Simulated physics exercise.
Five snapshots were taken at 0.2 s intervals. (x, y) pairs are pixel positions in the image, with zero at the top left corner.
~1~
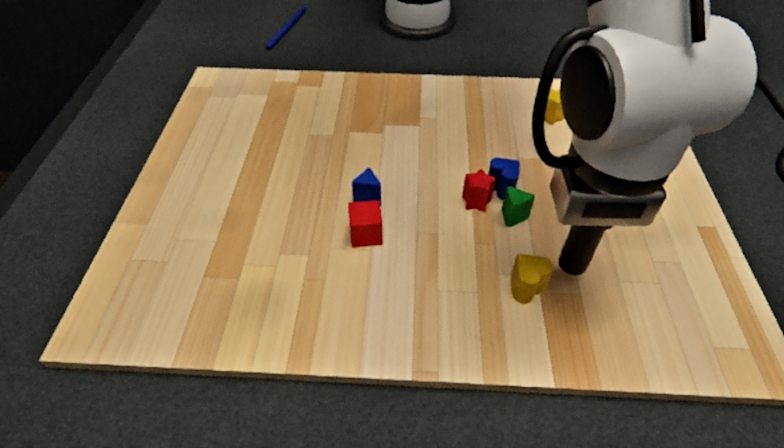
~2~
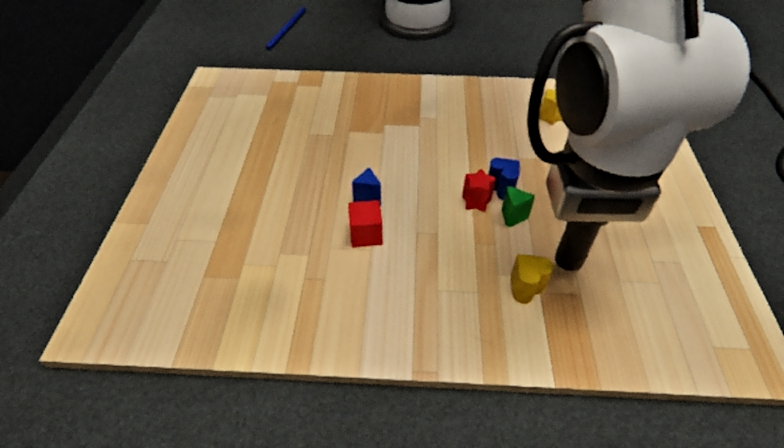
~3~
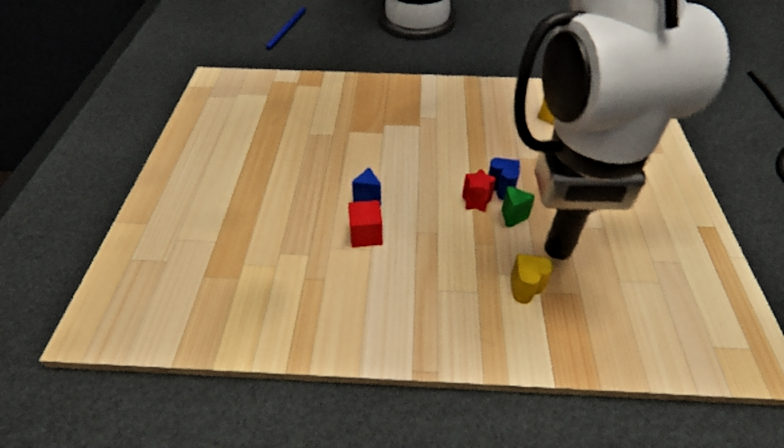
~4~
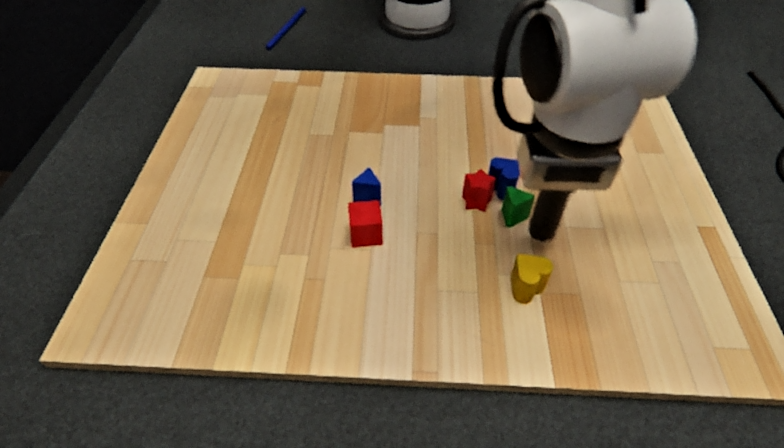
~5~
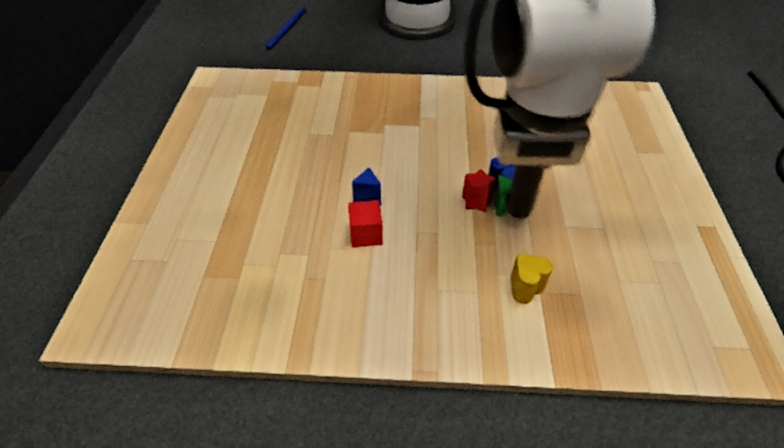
At first, a white robot arm holds a dark bar beside a yellow heart-shaped block on a wooden board, with red, blue and green blocks to the left. The arm moves the bar up and left while the blocks stay still, then the bar nudges the green piece slightly up and left.
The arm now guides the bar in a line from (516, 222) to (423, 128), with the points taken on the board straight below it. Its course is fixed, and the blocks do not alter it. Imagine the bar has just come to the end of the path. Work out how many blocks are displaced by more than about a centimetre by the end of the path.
That's three or more.
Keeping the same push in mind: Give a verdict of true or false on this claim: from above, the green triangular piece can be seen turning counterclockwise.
False.
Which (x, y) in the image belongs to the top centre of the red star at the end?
At the end it should sit near (459, 168).
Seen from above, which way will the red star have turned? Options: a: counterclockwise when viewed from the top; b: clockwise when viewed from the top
I'll go with a - counterclockwise when viewed from the top.
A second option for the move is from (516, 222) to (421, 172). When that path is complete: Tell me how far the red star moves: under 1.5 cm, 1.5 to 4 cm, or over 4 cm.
The answer will be the long band, over 4 cm.
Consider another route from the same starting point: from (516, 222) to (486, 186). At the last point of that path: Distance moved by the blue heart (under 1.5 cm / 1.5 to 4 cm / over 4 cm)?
1.5-4 cm.
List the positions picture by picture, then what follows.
The first frame shows bar's lower end at (572, 265); red star at (480, 179); blue heart at (507, 166); green triangular piece at (519, 195).
The second frame shows bar at (568, 261); blocks still.
The third frame shows bar at (558, 250); blocks still.
The fourth frame shows bar at (541, 232); blocks still.
The fifth frame shows bar at (519, 210); red star at (480, 179); blue heart at (507, 166); green triangular piece at (509, 185).
On the path given first. One third of the way, bar at (484, 174); red star at (461, 170), turned 100° anticlockwise; blue heart at (509, 158); green triangular piece at (478, 150), turned 25° clockwise.
Two thirds of the way, bar at (452, 143); red star at (459, 168); blue heart at (509, 158); green triangular piece at (448, 120), turned 30° clockwise.
At the end, bar at (424, 116); red star at (459, 168), turned 130° anticlockwise; blue heart at (509, 158); green triangular piece at (427, 95), turned 45° clockwise.
